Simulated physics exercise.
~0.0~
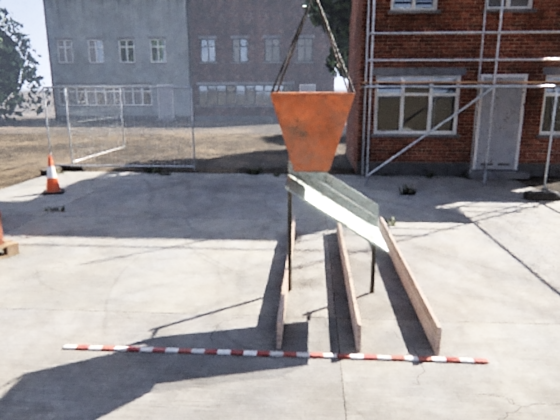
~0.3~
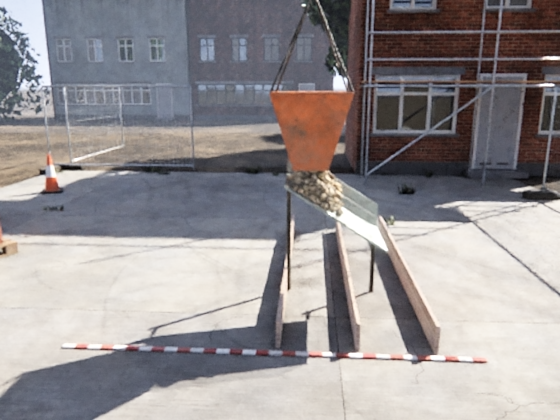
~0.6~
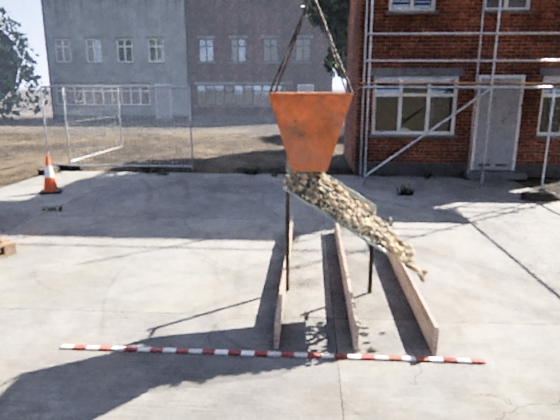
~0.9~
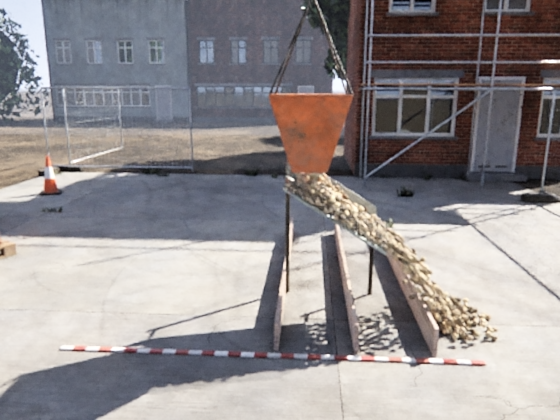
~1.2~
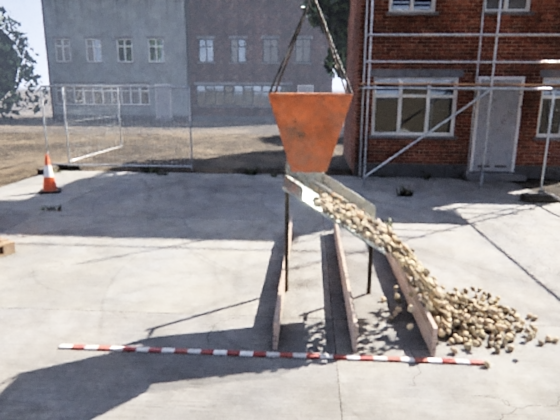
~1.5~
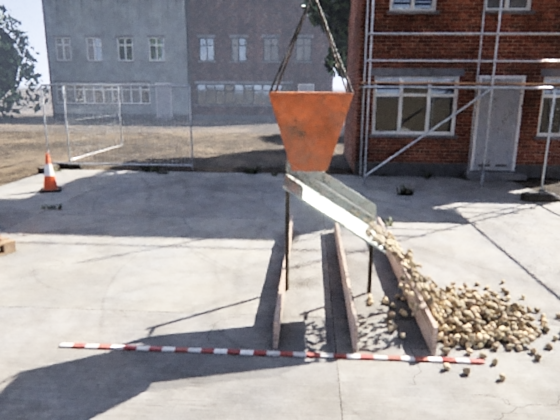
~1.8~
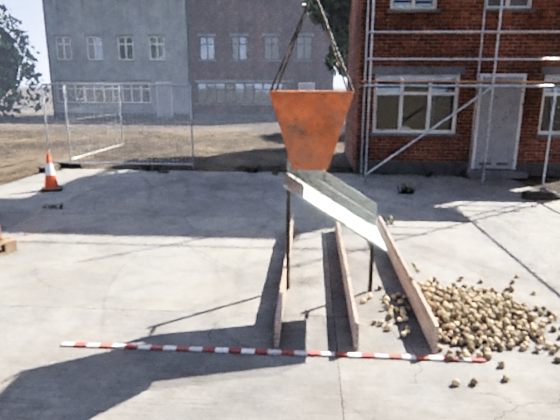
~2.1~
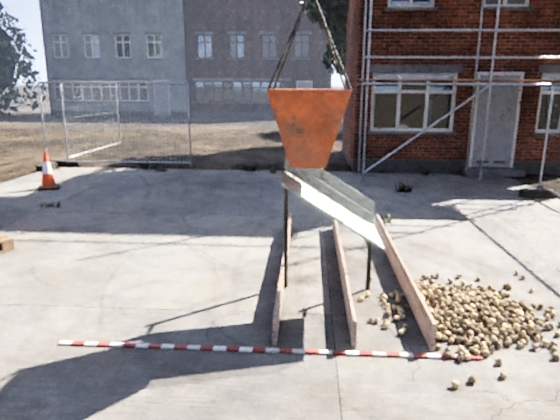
To begin with, an orange hopper hangs from chains above a sloping steel chute and three upright boards on a concrete yard, with a red and white striped pole lying in front. Pale brown stones then pour from the hopper's base onto the steel and slide down to the right. The stream reaches the lower end and spills over the right-hand board, while some stones drop into the right bay. The hopper end of the chute clears first, and the last stones tumble off. Finally, nearly all rest in a spread heap right of the boards, with a few in the right bay.
